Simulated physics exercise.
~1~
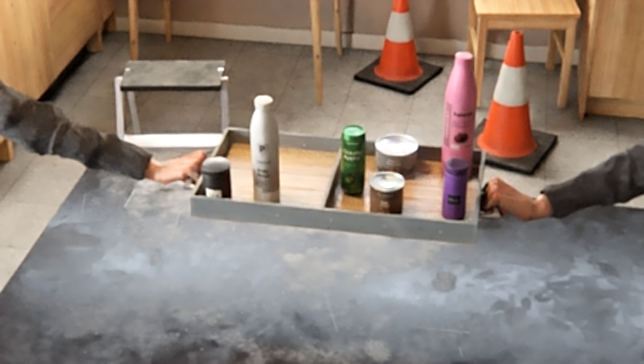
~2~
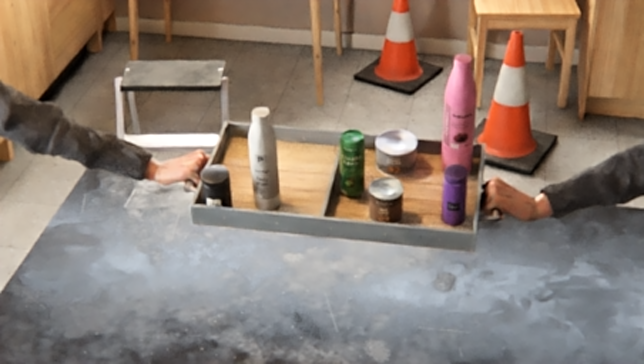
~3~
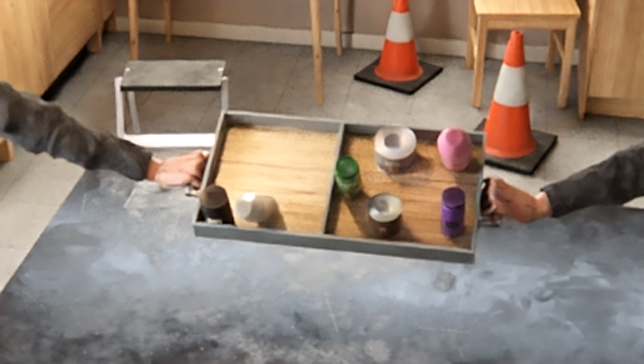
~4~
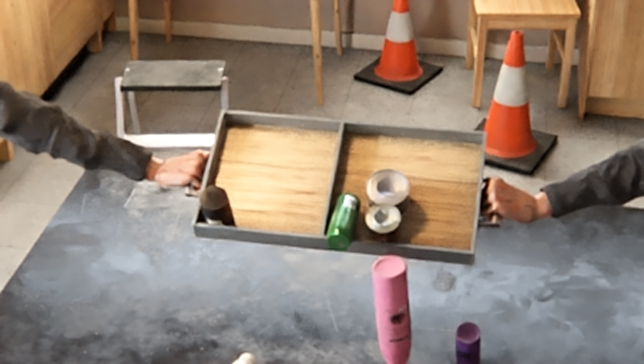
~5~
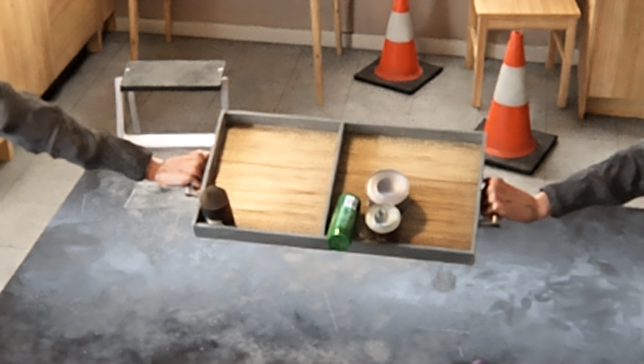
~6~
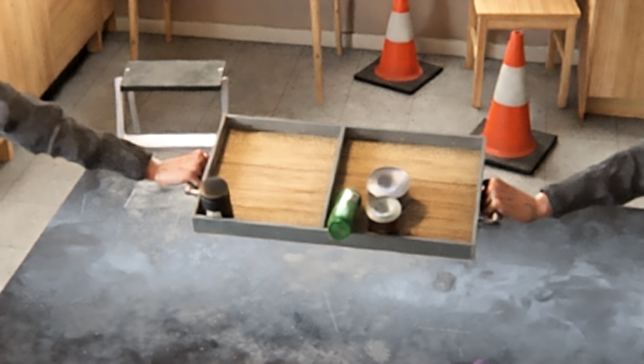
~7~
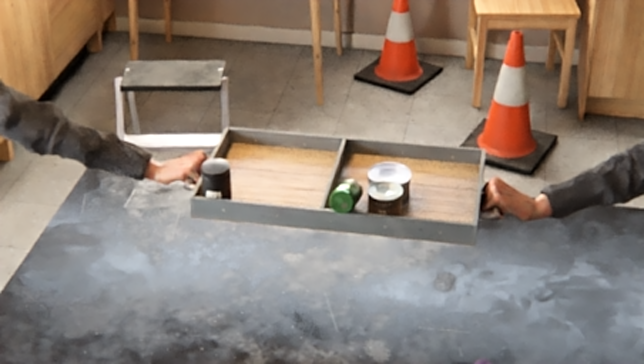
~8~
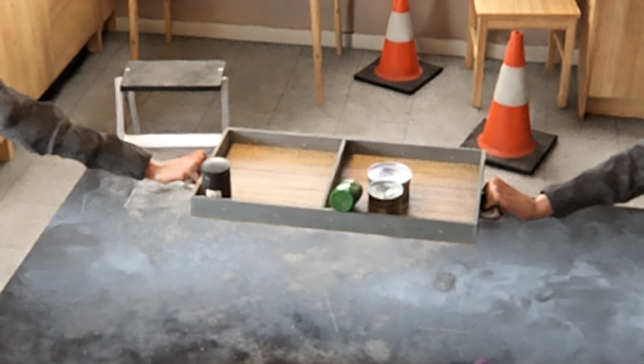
A pink bottle, a white bottle and a purple shaker tumbled off a wooden tray as two hands tipped its near side down; a green can toppled and a grey tub slid forward, but both stayed aboard with two small containers as the tray was levelled.
